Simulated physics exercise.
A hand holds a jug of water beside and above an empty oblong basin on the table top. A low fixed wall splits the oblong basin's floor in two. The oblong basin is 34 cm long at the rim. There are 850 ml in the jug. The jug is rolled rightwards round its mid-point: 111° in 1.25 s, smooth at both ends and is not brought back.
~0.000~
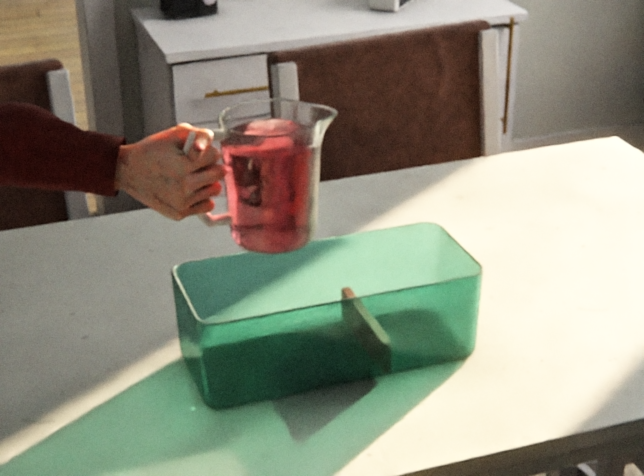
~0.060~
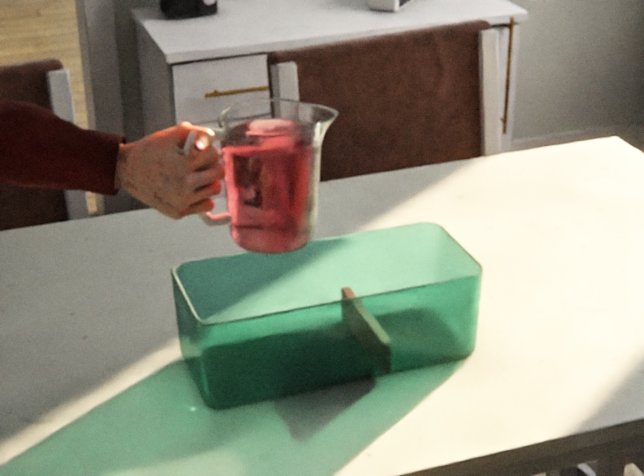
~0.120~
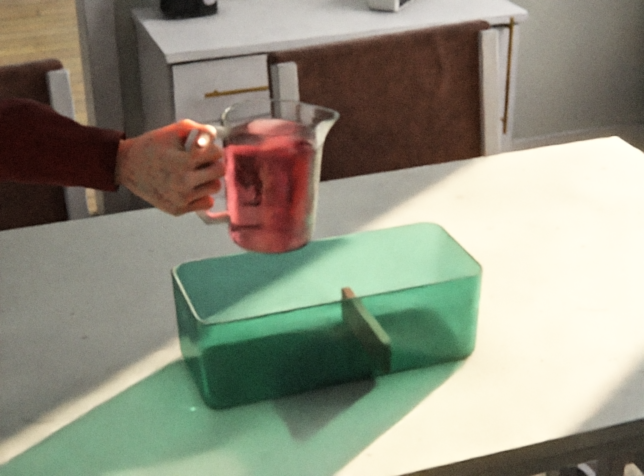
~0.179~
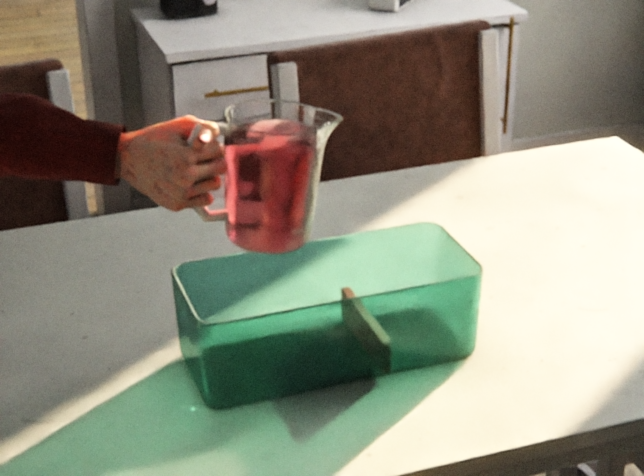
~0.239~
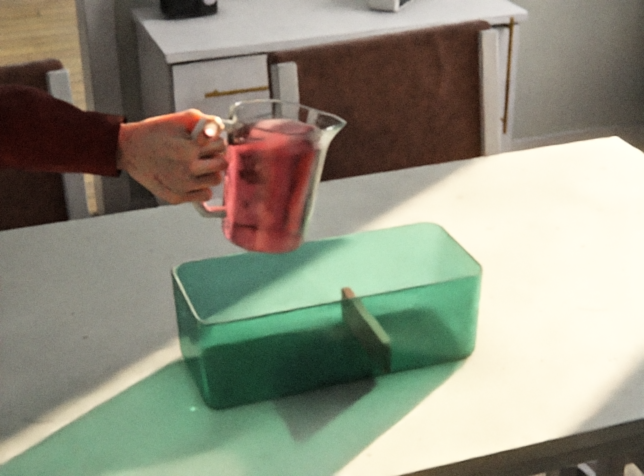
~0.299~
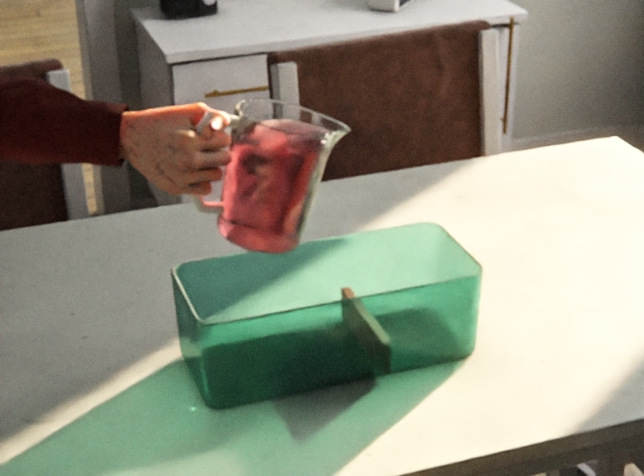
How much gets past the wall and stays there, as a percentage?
The far part has some 73 per cent.
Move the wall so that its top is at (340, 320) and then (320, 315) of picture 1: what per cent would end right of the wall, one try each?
In turn about 90 and 95 per cent.
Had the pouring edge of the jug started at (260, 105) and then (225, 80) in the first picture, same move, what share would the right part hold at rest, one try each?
First 5, then 5 per cent.
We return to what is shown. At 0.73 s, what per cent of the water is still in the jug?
Near 78 in a hundred.
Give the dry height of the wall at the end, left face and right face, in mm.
Left about 34 mm, right about 0 mm.
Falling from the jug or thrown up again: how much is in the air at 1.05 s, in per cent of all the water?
Some 14 per cent.
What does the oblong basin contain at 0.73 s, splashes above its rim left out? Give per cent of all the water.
About 8 per cent.
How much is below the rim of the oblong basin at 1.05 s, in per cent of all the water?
About 62 per cent.
Then, 0.73 s in, the tilt is 71° and 77 per cent is still to pour, 0 is left of the wall and 8 right of it.
Then, 1.05 s in, the tilt is 104° and 23 per cent is still to pour, 4 is left of the wall and 59 right of it.
Then, 1.39 s in, the tilt is 111° and 1 per cent is still to pour, 18 is left of the wall and 80 right of it.
Then, 1.75 s in, the tilt is 111° and 0 per cent is still to pour, 24 is left of the wall and 74 right of it.
Finally, 25 per cent lies left of the wall, 73 right of it and 1 outside.
